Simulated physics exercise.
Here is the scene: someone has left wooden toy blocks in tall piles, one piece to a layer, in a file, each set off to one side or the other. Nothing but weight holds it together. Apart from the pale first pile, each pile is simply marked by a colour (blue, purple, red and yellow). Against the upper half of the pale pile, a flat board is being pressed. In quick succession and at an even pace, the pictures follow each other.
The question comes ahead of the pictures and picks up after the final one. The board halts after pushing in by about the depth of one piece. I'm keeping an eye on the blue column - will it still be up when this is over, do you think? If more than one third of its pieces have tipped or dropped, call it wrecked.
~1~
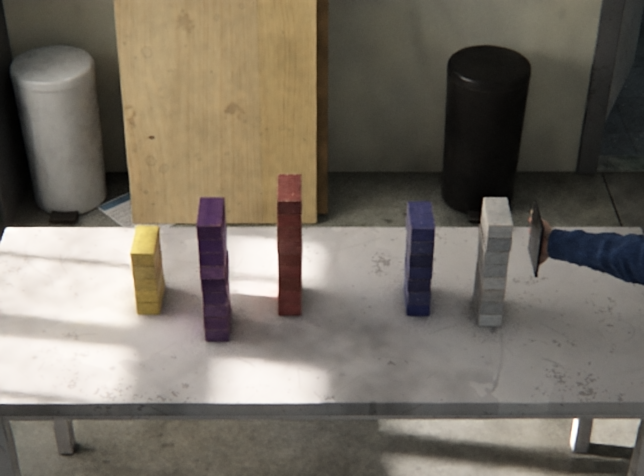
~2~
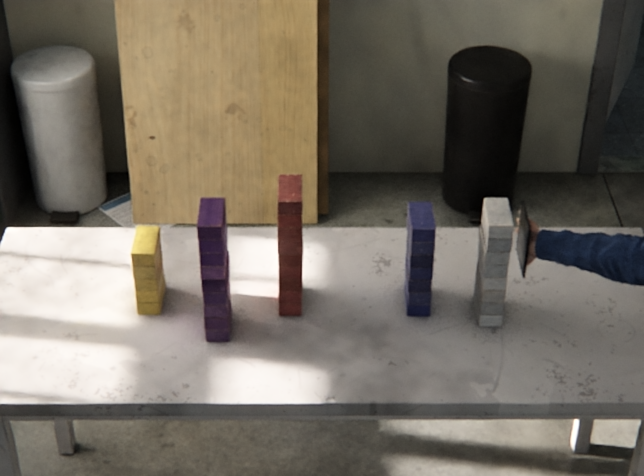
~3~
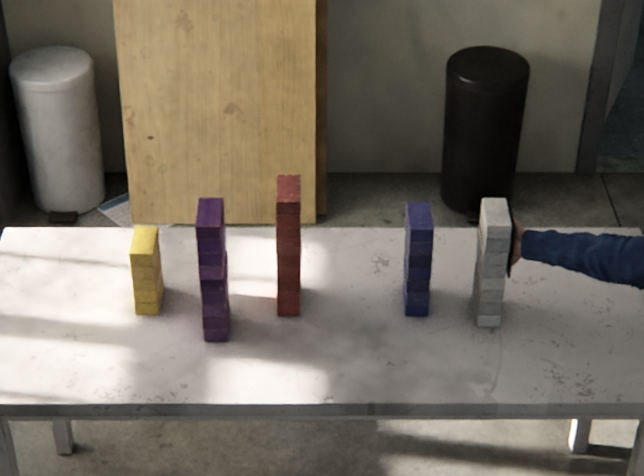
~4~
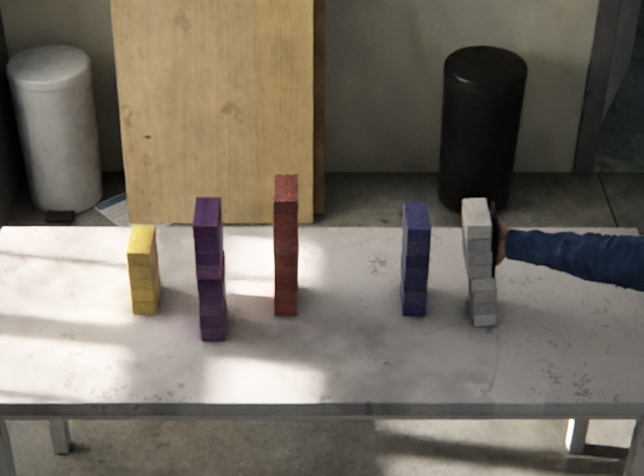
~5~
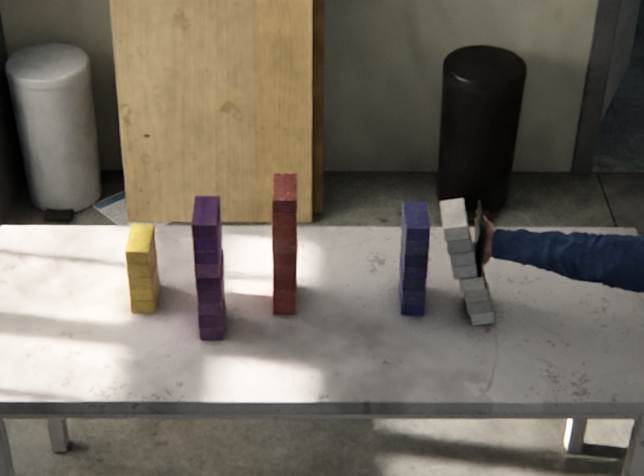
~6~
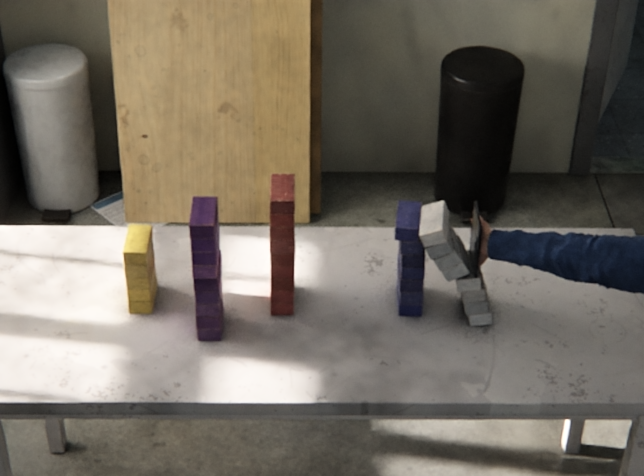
No, it goes down.
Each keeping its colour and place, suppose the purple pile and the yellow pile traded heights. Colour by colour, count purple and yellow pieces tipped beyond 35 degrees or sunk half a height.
The counts are purple 0, yellow 0.
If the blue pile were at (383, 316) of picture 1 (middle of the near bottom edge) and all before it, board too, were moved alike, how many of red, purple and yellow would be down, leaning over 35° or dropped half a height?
Red 0, purple 0, yellow 0.
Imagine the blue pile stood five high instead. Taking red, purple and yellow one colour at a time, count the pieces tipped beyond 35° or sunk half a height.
The counts are red 0, purple 0 and yellow 0.
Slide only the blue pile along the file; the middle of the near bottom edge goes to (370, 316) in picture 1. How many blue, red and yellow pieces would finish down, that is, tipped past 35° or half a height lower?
Pile by pile, blue 0, red 0, yellow 0.
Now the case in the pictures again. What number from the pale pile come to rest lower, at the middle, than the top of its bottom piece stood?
Total: 3.
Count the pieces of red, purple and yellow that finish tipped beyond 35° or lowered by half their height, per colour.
Taking each in turn, red gives 0, purple gives 0, yellow gives 0.
Soon after the last picture, 4 of the pale pile down; none of the 7 blue blocks down (0 of 30 in all colours); top blue block leaning a little.
A little later, 4 of the pale pile down; 2 of the 7 blue blocks down (2 of 30 in all colours); top blue block leaning well over, about its own height lower.
Later still, 4 of the pale pile down; 5 of the 7 blue blocks down (5 of 30 in all colours); top blue block on its side.
At rest, 4 of the pale pile down; 6 of the 7 blue blocks down (6 of 30 in all colours); top blue block on its side; top purple block unmoved. As the last picture would show them, middles, top blue block near (301, 282), top purple block near (204, 217).
